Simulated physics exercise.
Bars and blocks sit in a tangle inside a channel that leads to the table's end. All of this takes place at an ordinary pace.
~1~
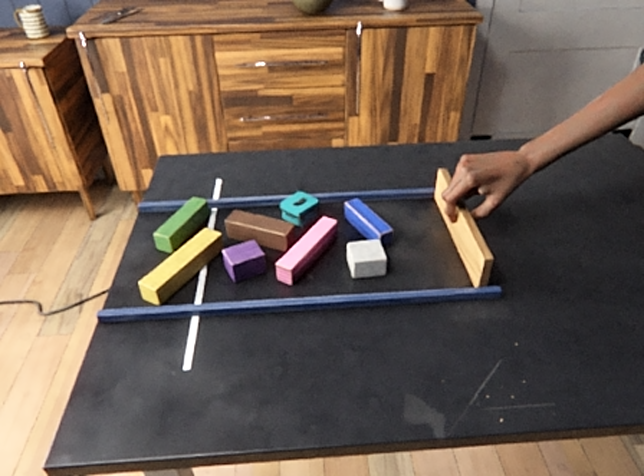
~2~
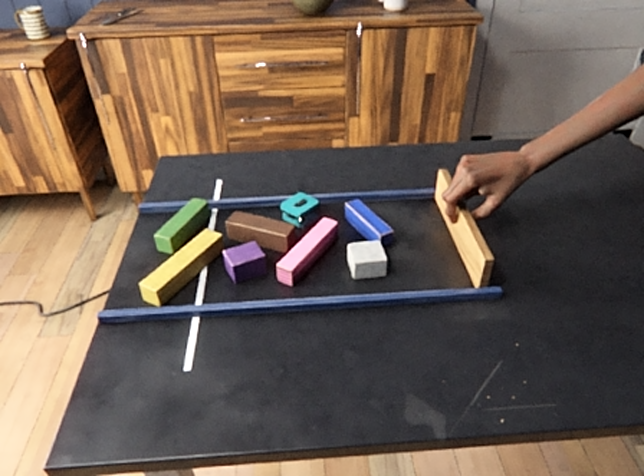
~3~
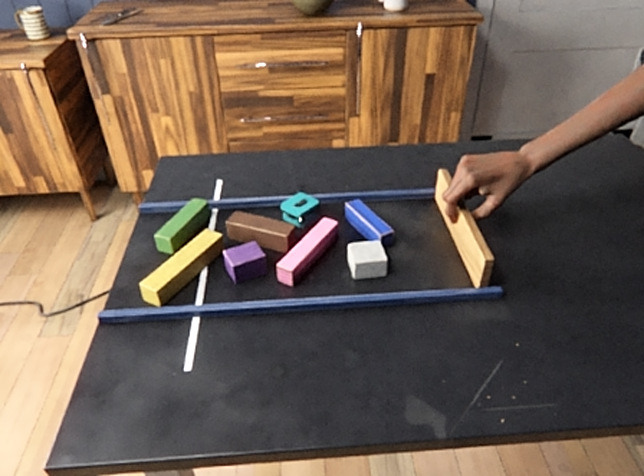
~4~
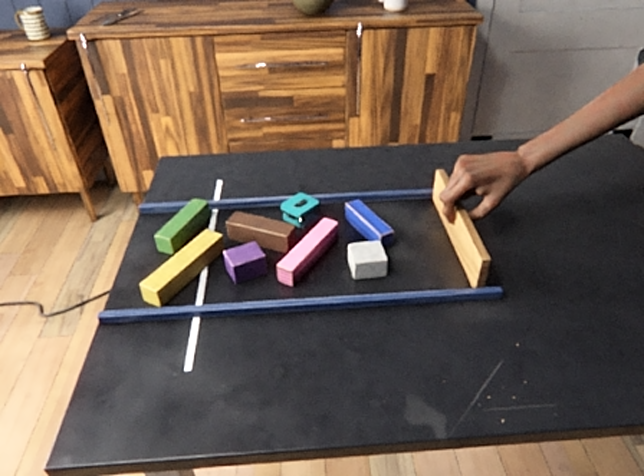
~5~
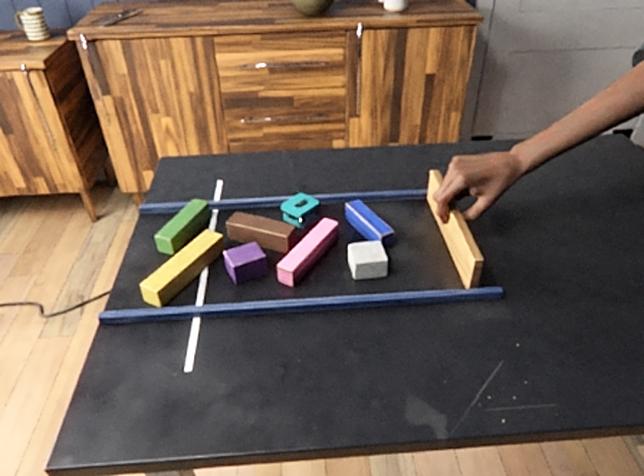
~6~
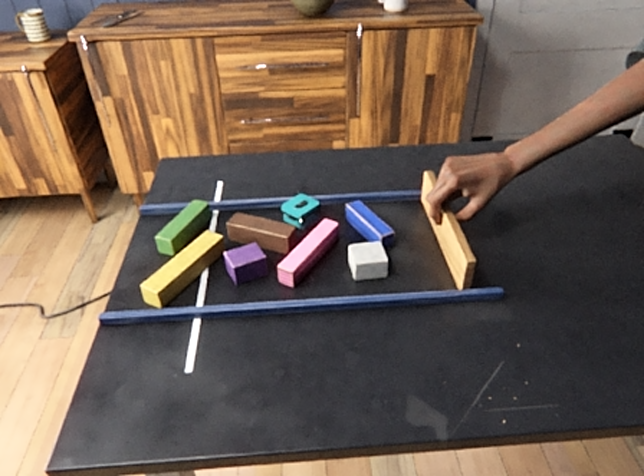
A hand held a wooden board upright at the right side of a dark table, then slid it slightly left between two blue rails, while the colorful bars and blocks scattered there stayed still.
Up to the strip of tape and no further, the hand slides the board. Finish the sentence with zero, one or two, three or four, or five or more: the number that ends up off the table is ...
The number that ends up off the table is one or two.
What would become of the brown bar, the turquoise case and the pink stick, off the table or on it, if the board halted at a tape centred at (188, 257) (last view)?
Lab note - brown bar toppled, turquoise case not toppled, pink stick not toppled.
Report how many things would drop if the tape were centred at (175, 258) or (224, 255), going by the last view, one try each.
The floor gets 4 the first time and 1 the second.
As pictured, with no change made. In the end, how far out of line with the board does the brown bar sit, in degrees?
Angle: Close to 55 degrees.
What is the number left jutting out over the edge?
1 overhanging.
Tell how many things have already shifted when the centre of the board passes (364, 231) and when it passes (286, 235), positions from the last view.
2 by the first point, 8 by the second.
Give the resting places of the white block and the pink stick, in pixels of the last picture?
About (186, 272), and about (165, 261).
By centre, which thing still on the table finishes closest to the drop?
Foremost: The brown bar.
Soon after, none off yet; green bar at rest near (185, 226); yellow bar at rest near (186, 267); purple block at rest near (246, 263).
Then, none off yet; green bar at rest near (185, 226); yellow bar at rest near (186, 267); purple block moved a little near (234, 263).
Further on, none off yet; green bar moved about its own width near (143, 226); yellow bar moved a little near (146, 269); purple block moved well along near (179, 258).
By the end, the number that fall off is one or two; fallen, yellow bar and green bar.
